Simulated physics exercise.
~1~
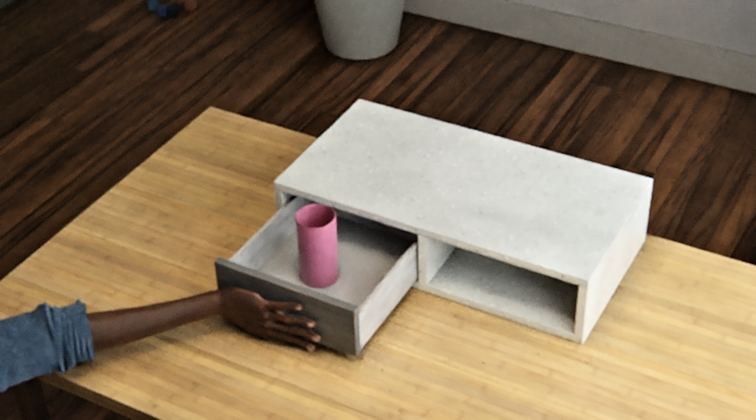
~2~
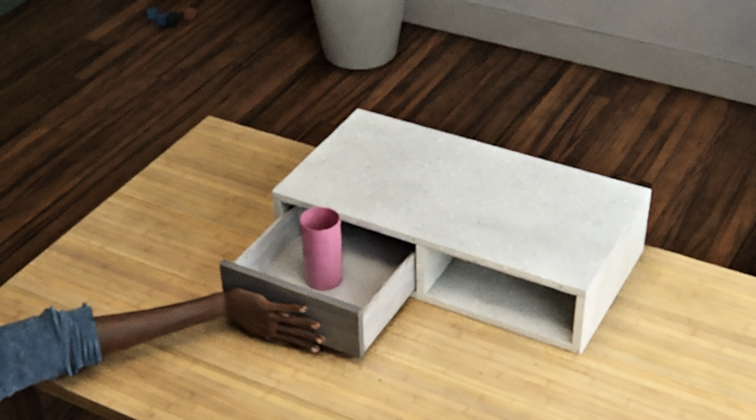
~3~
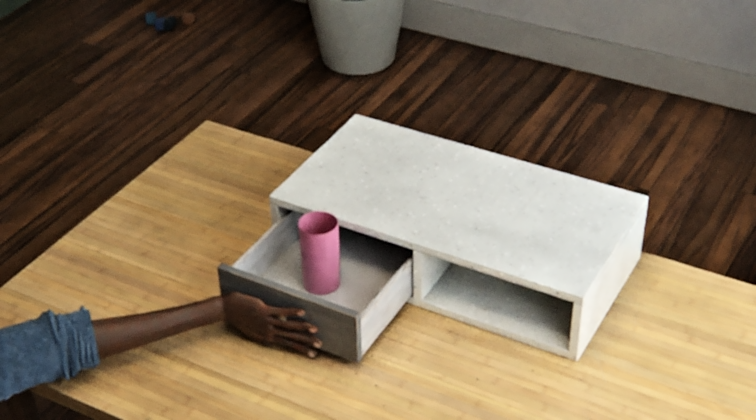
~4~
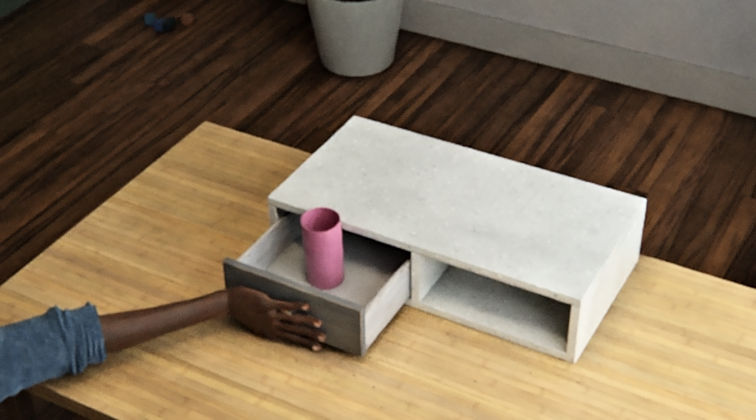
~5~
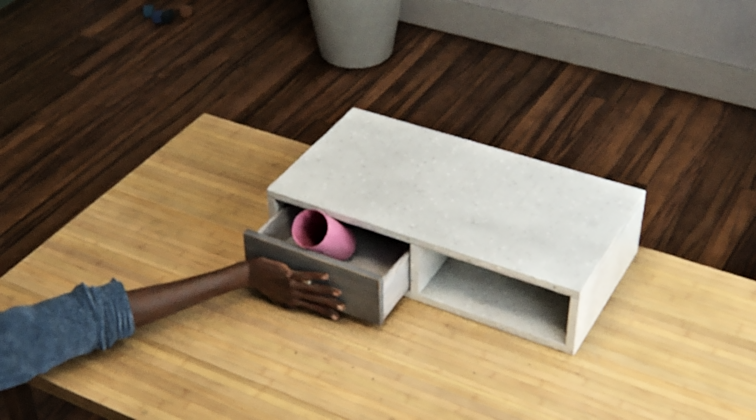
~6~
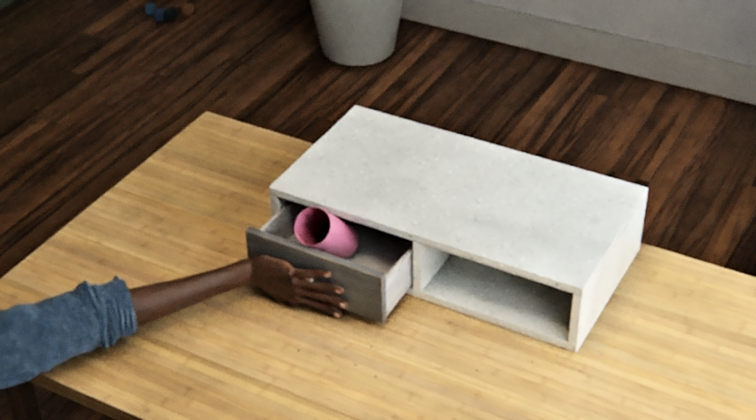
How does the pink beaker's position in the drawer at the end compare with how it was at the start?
At the start the pink beaker stands upright in the drawer, but by the end it is leaning over toward the drawer front.
A pink beaker stands upright in the open grey drawer of a pale, stone-like chest, which sits on a light wooden table seen from above at an angle. The chest has an empty open compartment on the right, and behind the table are a dark plank floor and a pale pot. From the left, a hand in a blue sleeve rests against the drawer front. The hand pushes the drawer part of the way in, and the beaker tips over to lean toward the front. The drawer then jams and stays partly open, with the hand still against it.
